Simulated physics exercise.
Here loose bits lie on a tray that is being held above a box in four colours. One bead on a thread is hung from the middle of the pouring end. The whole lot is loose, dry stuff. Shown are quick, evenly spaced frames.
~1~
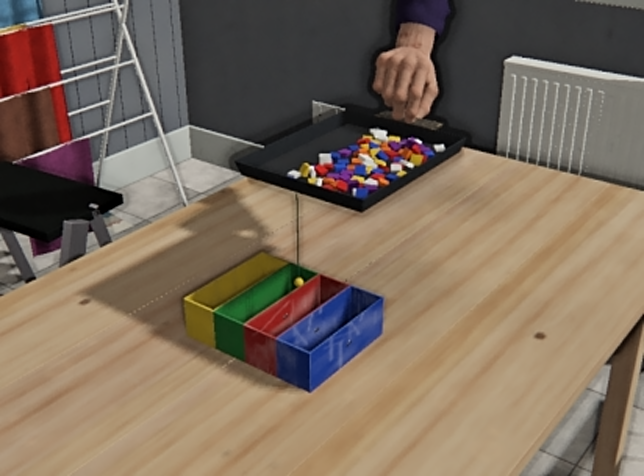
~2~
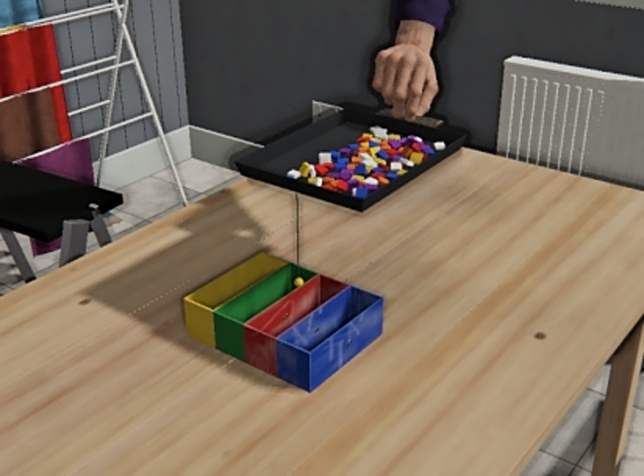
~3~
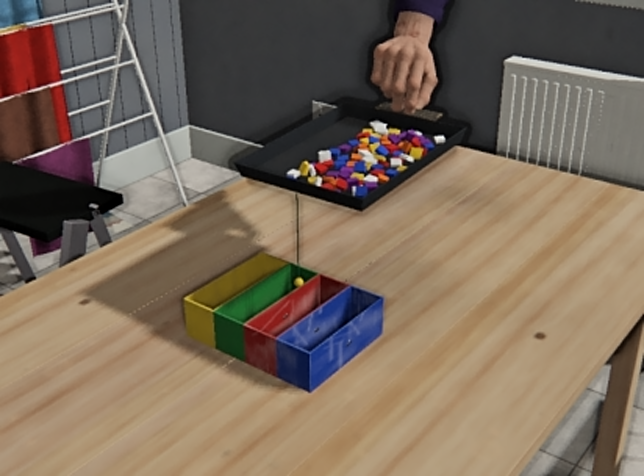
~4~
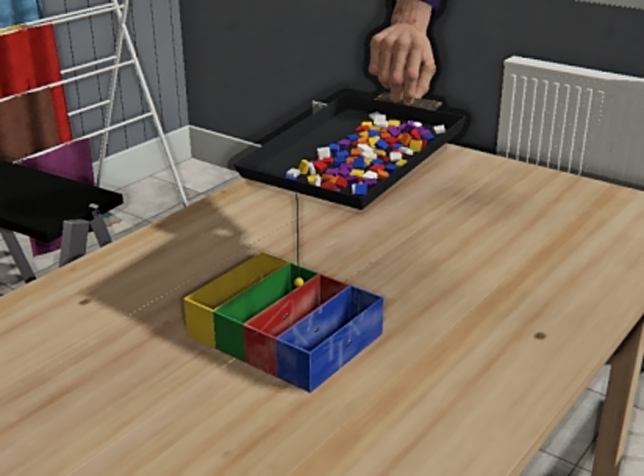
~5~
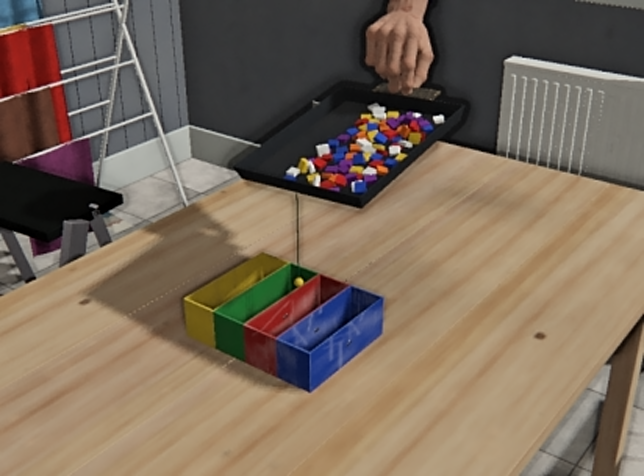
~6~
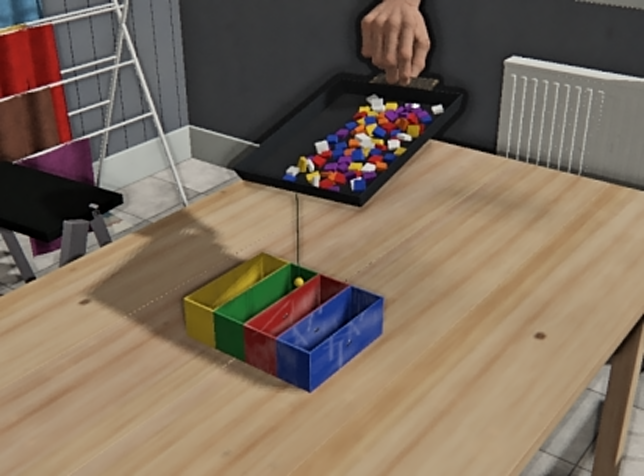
A hand grips the far edge of a black tray above a light wooden table, seen from a fixed, slightly raised view in a room with a radiator and a drying rack. Small multicoloured pieces cover much of the tray, above a box with yellow, green, red and blue compartments and a thread with a yellow bead. The hand slowly lifts the tray's far end, tilting it slightly, while the box stays still.
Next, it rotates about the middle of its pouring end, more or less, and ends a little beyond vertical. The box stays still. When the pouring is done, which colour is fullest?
Fullest: The yellow cell.
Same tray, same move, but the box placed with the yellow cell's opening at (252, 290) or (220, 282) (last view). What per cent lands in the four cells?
Close to 70 in a hundred, then close to 100 in a hundred.
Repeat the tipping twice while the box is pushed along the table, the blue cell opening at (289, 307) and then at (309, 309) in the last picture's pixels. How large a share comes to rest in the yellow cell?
In the first position around 0 percent, in the second around 10 percent.
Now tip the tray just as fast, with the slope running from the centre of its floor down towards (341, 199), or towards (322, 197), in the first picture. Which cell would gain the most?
That blue cell; that blue cell.
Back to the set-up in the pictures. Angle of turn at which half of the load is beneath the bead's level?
The angle is around 110°.
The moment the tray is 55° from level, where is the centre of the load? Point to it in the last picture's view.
(291, 159).
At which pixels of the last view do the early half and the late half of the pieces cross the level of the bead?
Near (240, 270) and later near (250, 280).
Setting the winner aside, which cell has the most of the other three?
That green cell.
Shortly afterwards, tray tipped steeply; the whole lot on the tray.
Next, tray tipped right over; the bulk on the tray; a little in the yellow cell; only a few in the red cell; only a few in the green cell; only a few in the blue cell; a little falling or outside the box.
Some moments later, tray tipped past a quarter turn; near half in the yellow cell; near a quarter in the green cell; near a quarter in the red cell; only a few in the blue cell; a little falling or outside the box.
In the end, tray tipped past a quarter turn; near half in the yellow cell; near a quarter in the green cell; near a quarter in the red cell; only a few in the blue cell; a little outside the box.
